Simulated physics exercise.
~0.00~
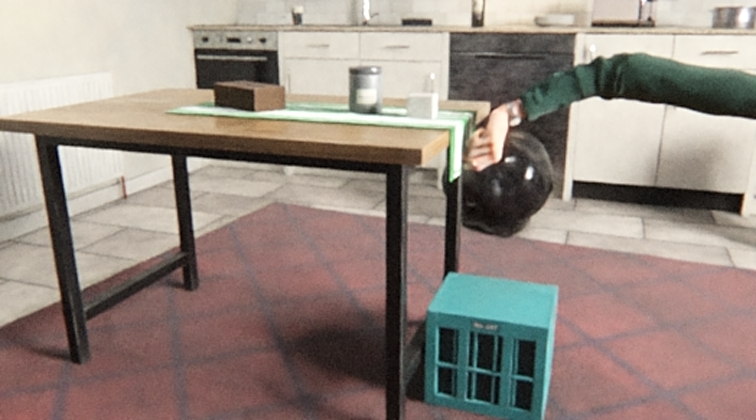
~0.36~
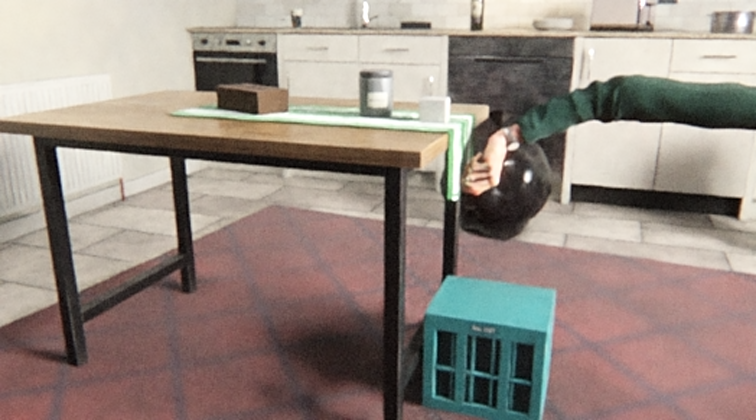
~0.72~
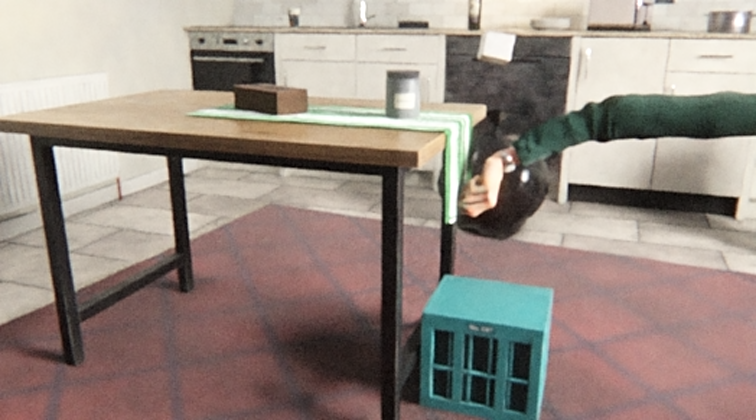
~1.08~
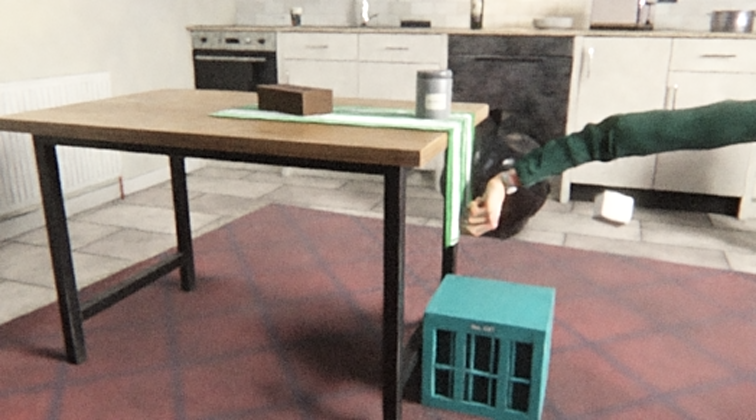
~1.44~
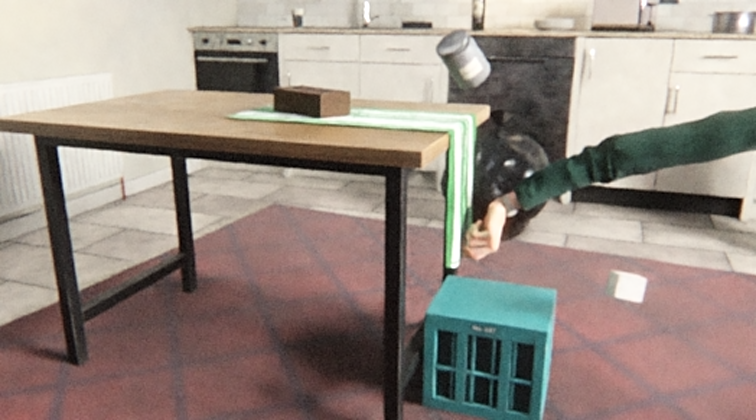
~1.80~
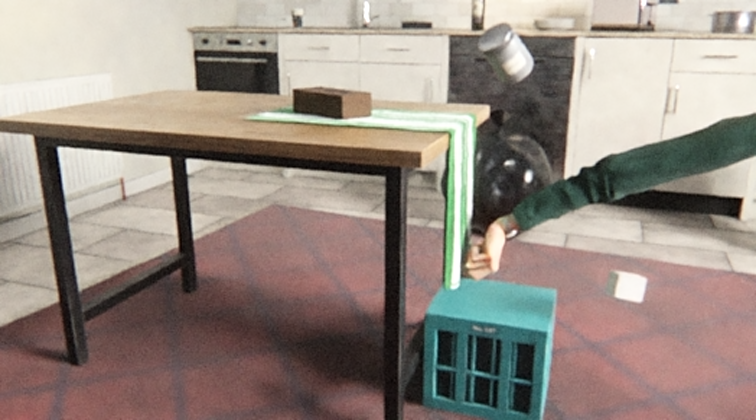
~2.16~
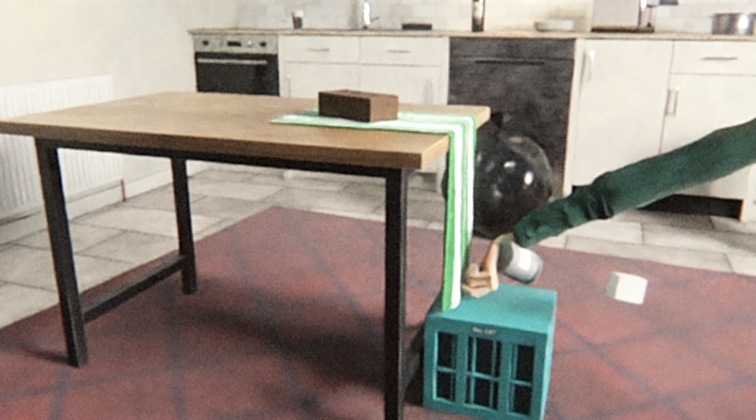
Green-sleeved arm pulling a striped green table runner down, sending a white block and grey jar off the edge, brick still on table.
